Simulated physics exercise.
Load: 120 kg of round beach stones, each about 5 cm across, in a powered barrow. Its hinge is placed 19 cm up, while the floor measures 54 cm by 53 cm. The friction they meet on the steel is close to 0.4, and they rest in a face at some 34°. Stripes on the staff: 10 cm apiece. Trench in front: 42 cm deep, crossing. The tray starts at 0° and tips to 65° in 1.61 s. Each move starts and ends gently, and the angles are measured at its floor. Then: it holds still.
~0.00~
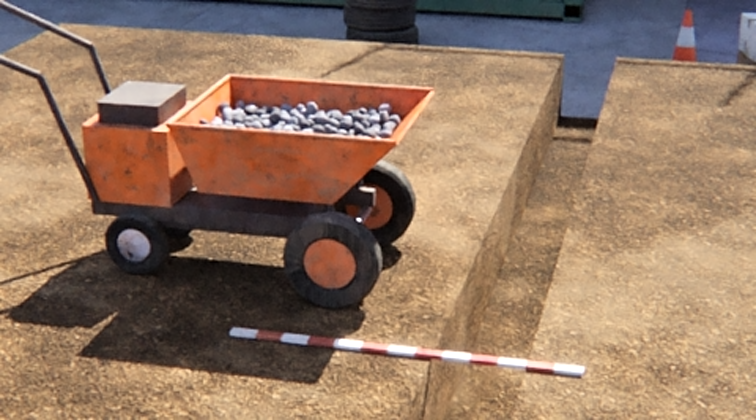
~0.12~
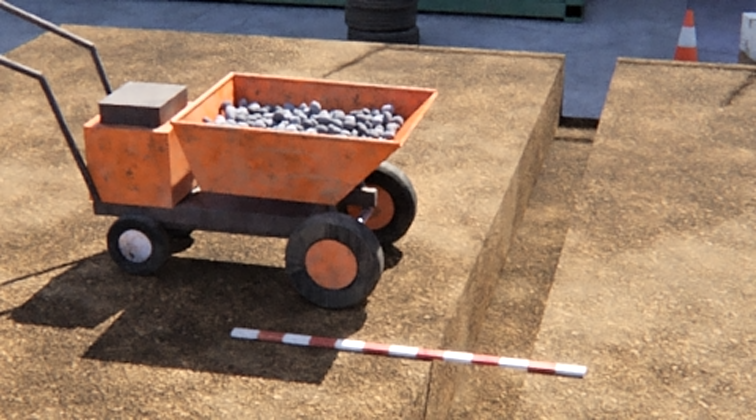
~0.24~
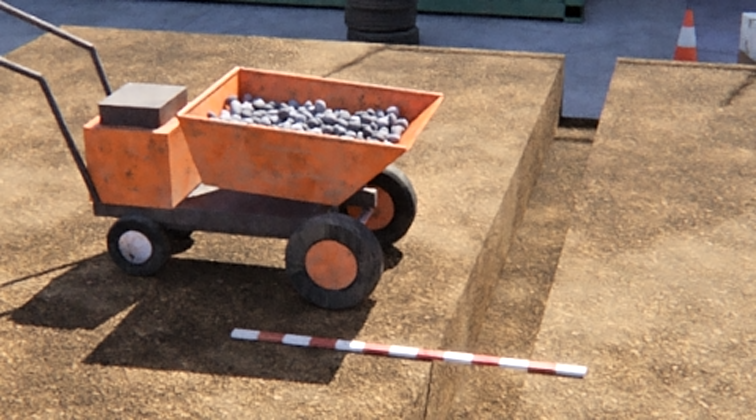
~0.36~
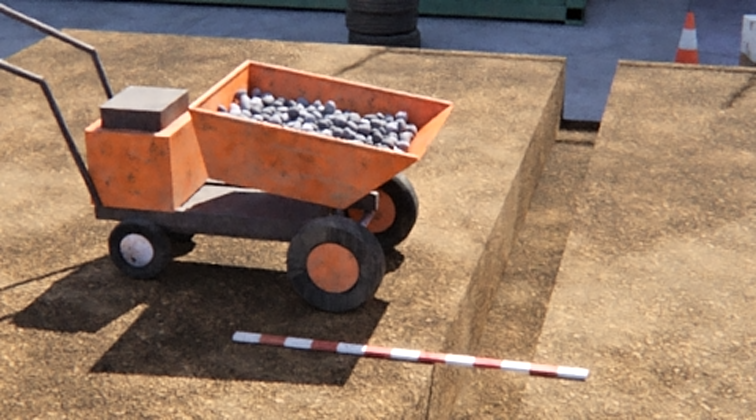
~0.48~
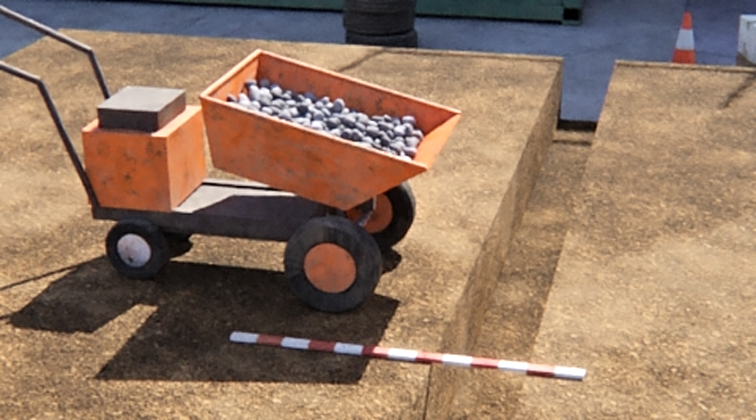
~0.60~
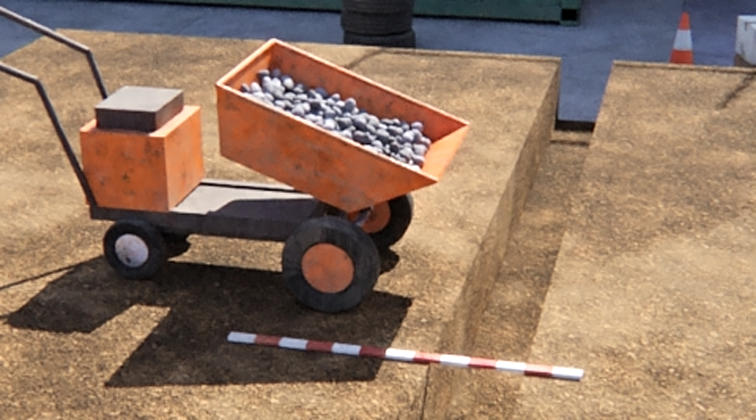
The video shows an orange powered barrow loaded with grey stones standing on brown ground near a trench, behind a red-and-white striped staff. Its tray gradually tilts toward the right, its left end rising while the barrow stays in place.
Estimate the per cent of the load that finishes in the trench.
Roughly 73 percent.
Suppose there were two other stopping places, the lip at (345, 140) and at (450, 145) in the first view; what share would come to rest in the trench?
First spot about 100, second spot about 25 per cent.
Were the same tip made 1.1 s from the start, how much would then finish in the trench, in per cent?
That would give about 65 percent.
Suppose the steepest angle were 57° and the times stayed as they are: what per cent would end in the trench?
Some 80 in a hundred, I'd say.
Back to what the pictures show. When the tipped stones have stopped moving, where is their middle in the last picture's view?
The tipped stones centre close to (521, 365).
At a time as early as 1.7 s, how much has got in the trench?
Approx. 35 % of the load.
After 1.2 s the floor is at 55°; 100 % in the tray; the foremost stones are at (480, 229).
After 1.7 s the floor is at 65°; 48 % in the tray, 36 % in the trench, 16 % past the trench; the foremost stones are at (620, 293).
After 2.1 s the floor is at 65°; 18 % in the tray, 55 % in the trench, 26 % past the trench; the foremost stones are at (718, 302).
After 4.0 s the floor is at 65°; 0 % in the tray, 73 % in the trench, 27 % past the trench; the foremost stones are past the picture's edge.
